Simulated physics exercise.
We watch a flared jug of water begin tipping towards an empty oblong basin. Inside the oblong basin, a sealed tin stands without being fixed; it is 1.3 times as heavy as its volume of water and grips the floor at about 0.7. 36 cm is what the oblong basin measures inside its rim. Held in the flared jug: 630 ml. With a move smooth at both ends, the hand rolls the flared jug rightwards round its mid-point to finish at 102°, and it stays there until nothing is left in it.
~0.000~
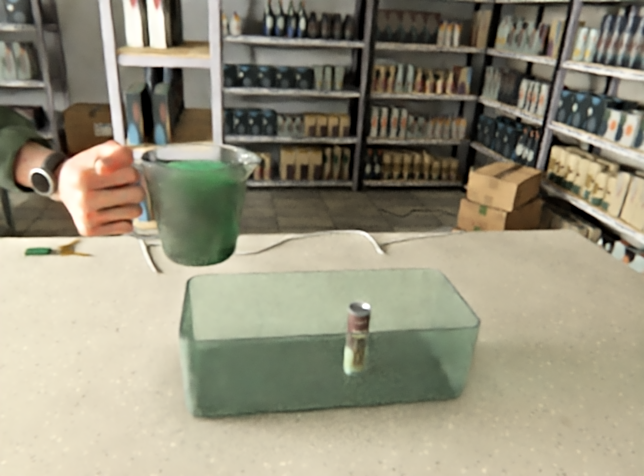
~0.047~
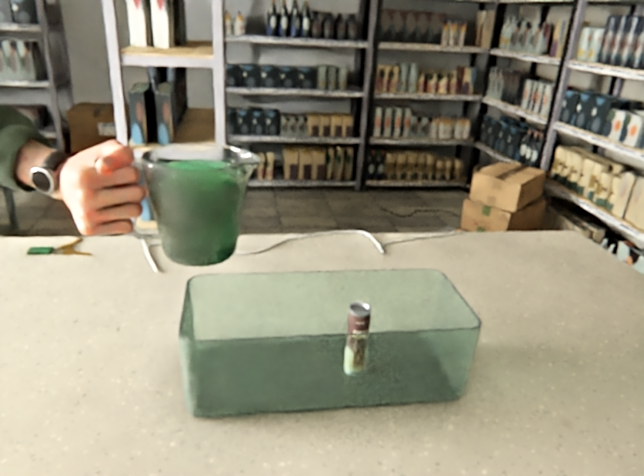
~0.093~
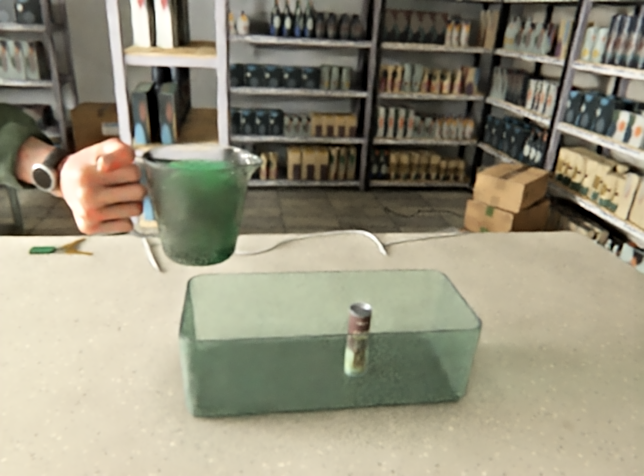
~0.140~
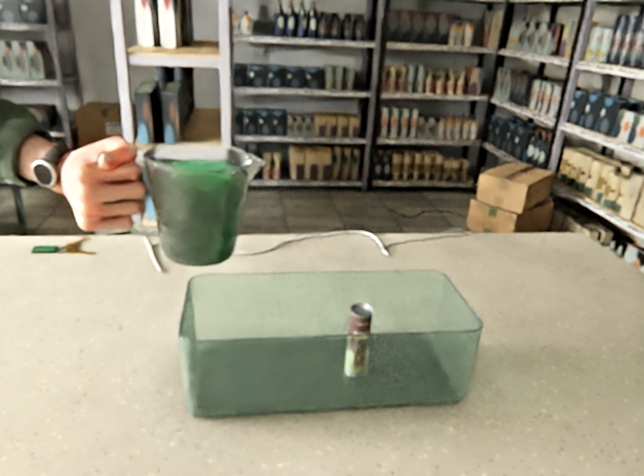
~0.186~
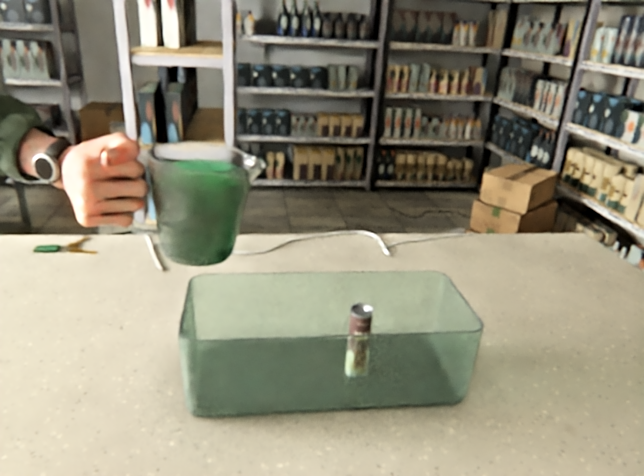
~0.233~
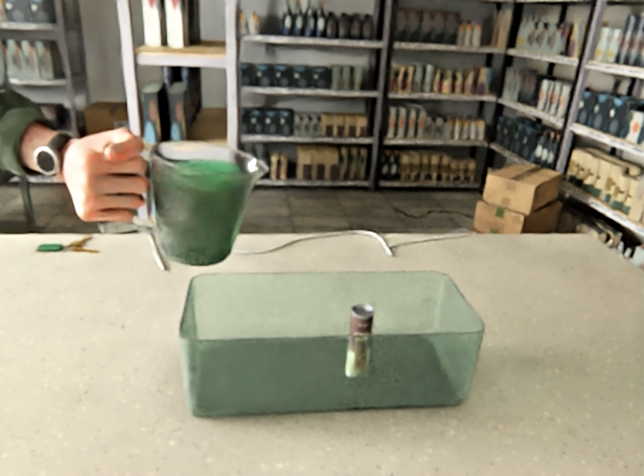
To begin with, a hand at the left holds a flared jug of green liquid upright above a table, beside an oblong glassy basin with a small tin standing in it. The hand keeps the jug almost still, then slowly tilts it slightly to the right, its rim dipping a little.
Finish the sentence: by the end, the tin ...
By the end, the tin is still upright.
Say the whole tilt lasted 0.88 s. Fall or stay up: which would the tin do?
Well, the tin simply holds firm.
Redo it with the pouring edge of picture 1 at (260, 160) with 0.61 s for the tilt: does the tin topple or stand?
Result: Tin upright.
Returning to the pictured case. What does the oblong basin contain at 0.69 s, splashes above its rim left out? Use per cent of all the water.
Roughly 5 percent of it.
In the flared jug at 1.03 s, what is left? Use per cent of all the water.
I'd say some 24 per cent remains.
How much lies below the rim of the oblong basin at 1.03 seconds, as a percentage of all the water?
About 58 %.
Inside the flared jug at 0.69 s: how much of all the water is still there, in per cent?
80 %.
Then, 0.69 s in, the tilt is 58° and 80 per cent is still to pour; the tin stands where it began.
Then, 1.03 s in, the tilt is 93° and 25 per cent is still to pour; the tin stands where it began.
Then, 1.39 s in, the tilt is 102° and 1 per cent is still to pour; the tin stands where it began.
Then, 1.77 s in, the tilt is 102° and 0 per cent is still to pour; the tin stands where it began.
Finally, the tin stands where it began.
